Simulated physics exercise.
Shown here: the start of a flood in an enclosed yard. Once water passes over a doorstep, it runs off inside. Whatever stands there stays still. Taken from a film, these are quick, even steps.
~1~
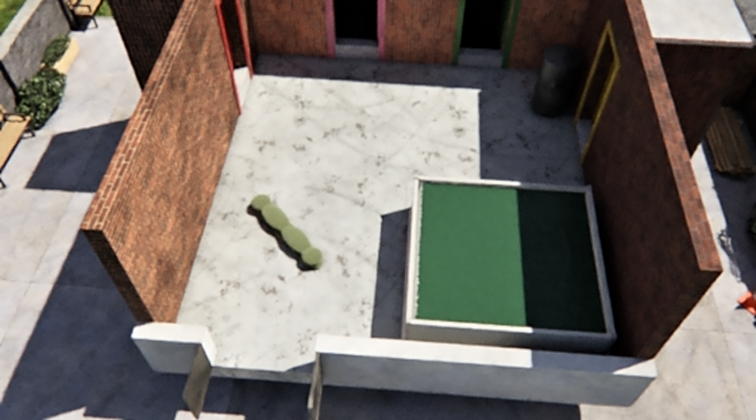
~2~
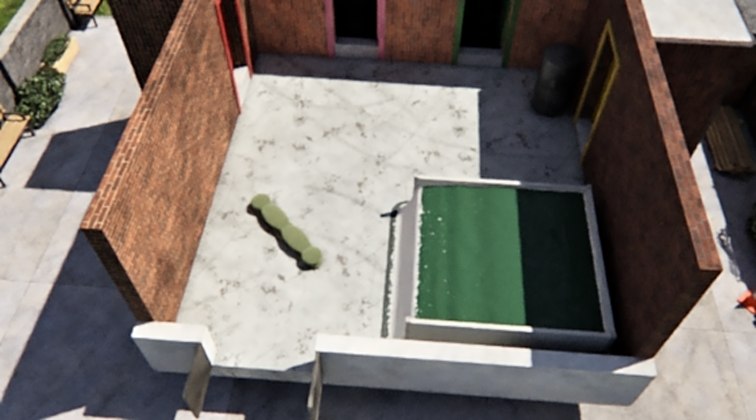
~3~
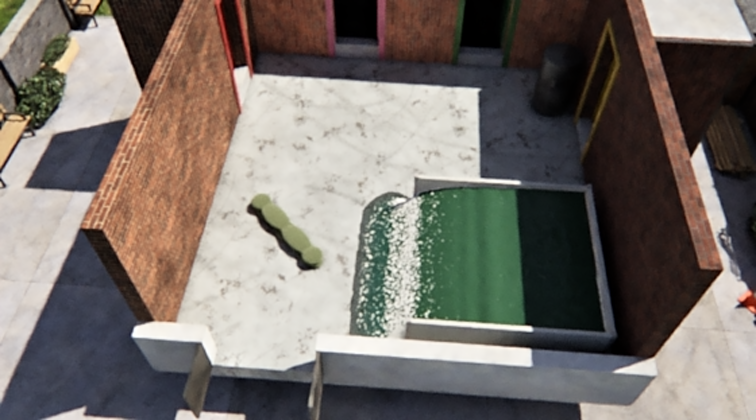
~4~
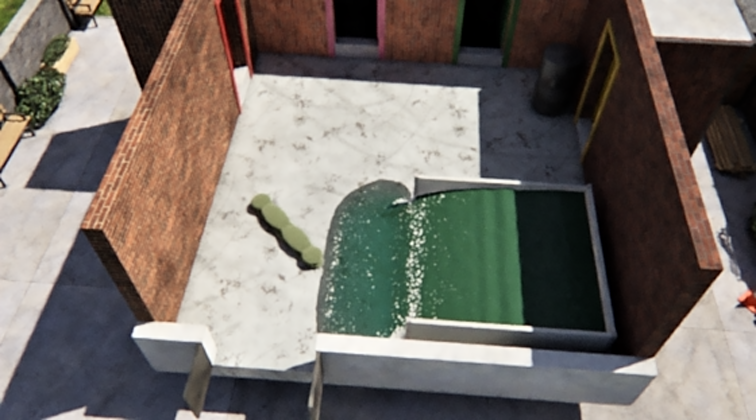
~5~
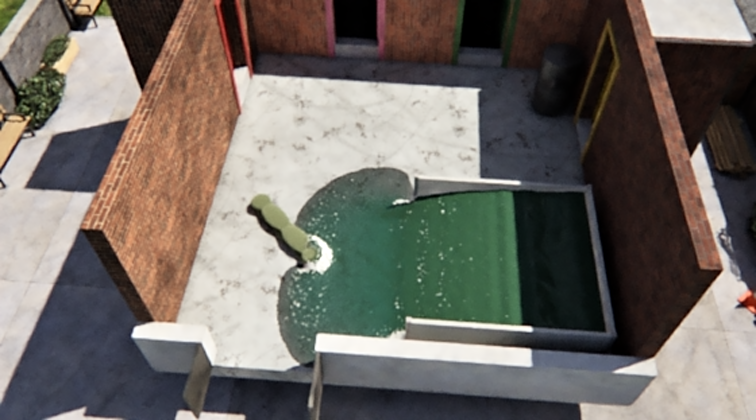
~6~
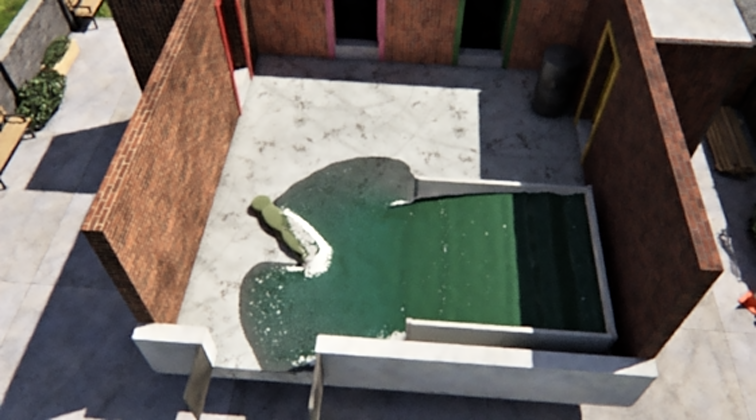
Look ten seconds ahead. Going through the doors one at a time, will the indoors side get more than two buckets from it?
Green door: Two buckets at most; yellow door: Two buckets at most; pink door: Two buckets at most; red door: Two buckets at most.
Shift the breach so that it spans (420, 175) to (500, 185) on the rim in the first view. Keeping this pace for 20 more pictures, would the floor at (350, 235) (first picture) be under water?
Verdict: Not flooded.
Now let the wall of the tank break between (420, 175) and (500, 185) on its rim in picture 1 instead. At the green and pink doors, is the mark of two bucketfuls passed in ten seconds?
Note - green door: Past the mark, pink door: Short of the mark.
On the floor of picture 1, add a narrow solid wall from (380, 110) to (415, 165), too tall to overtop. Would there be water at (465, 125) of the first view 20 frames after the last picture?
My call for that point: Left unsoaked.
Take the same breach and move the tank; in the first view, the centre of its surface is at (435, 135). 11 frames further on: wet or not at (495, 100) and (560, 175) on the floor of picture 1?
Points in order: Bare; bare.
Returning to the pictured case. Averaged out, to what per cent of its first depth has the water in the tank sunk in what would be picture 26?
24 percent or so.
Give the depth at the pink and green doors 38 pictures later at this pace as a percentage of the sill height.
First around 60 percent, second around 40 percent.
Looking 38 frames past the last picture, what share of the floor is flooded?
My estimate is close to 85 per cent.
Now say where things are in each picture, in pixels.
The first picture shows still water in the open tank at (505, 253).
In the second picture, the front is at a hidden place, out from the gap at (413, 262).
In the third picture, the front is at a hidden place, out from the gap at (413, 264).
In the fourth picture, the front is at (369, 188), out from the gap at (413, 265).
In the fifth picture, the front is at (342, 181), out from the gap at (413, 266).
In the sixth picture, the front is at (245, 314), out from the gap at (413, 267).
A moment on, water covers 40 % of the floor; the green door not reached, the yellow door not reached, the pink door not reached, the red door not reached.
Next, water covers 50 % of the floor; the green door not reached, the yellow door not reached, the pink door not reached, the red door wet at the sill, nothing in.
Then, water covers 55 % of the floor; the green door not reached, the yellow door not reached, the pink door wet at the sill, nothing in, the red door wet at the sill, nothing in.
Later, water covers 85 % of the floor; the green door wet at the sill, nothing in, the yellow door wet at the sill, nothing in, the pink door wet at the sill, nothing in, the red door wet at the sill, nothing in.
In the end, water covers 95 % of the floor; the green door wet at the sill, nothing in, the yellow door under two buckets in, the pink door wet at the sill, nothing in, the red door wet at the sill, nothing in.
